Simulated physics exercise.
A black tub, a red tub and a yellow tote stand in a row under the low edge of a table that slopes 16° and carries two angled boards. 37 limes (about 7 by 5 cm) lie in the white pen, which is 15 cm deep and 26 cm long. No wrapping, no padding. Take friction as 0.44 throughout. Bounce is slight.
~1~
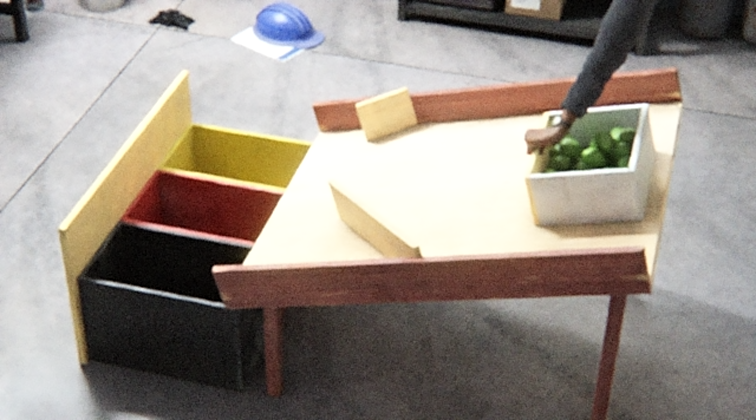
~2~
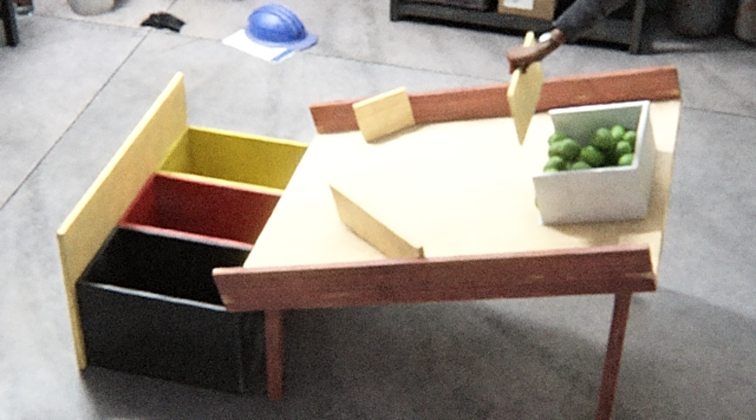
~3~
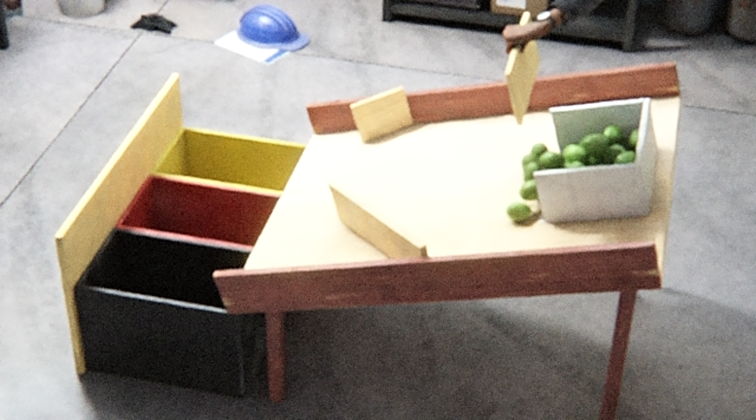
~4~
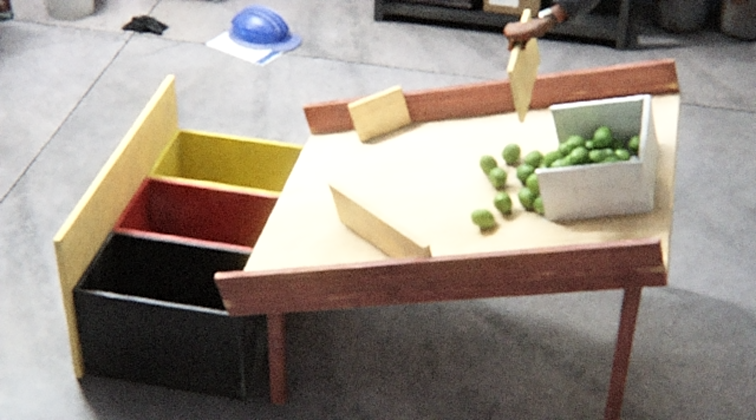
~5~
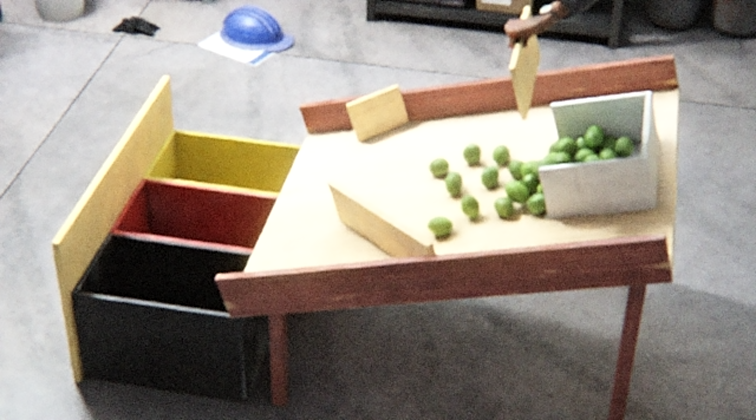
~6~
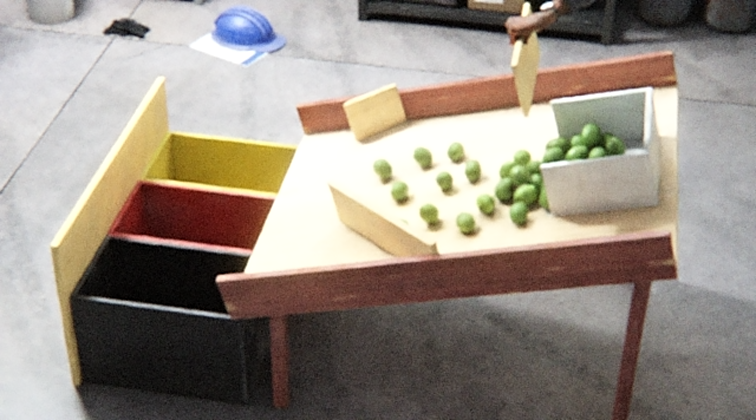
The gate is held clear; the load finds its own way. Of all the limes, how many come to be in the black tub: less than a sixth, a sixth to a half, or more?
Expect under a sixth of the load in the black tub.
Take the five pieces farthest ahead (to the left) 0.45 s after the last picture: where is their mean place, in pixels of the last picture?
At about (248, 193).
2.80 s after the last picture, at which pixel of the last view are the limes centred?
Near (176, 277).
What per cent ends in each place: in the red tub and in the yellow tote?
Roughly 65 and 30 per cent.
Then, 0.45 s after the last picture, 8 still in the white pen, 1 in the red tub, 25 on the slope and 3 in the air.
Then, 1.01 s after the last picture, 1 still in the white pen, 9 in the red tub, 3 in the yellow tote, 23 on the slope and 1 in the air.
Then, 1.79 s after the last picture, 1 still in the white pen, 17 in the red tub, 12 in the yellow tote, 5 on the slope and 2 in the air.
Final count (2.80 s after the last picture), 1 still in the white pen, 24 in the red tub and 12 in the yellow tote. Asked share, 0 of 37, 0 per cent.
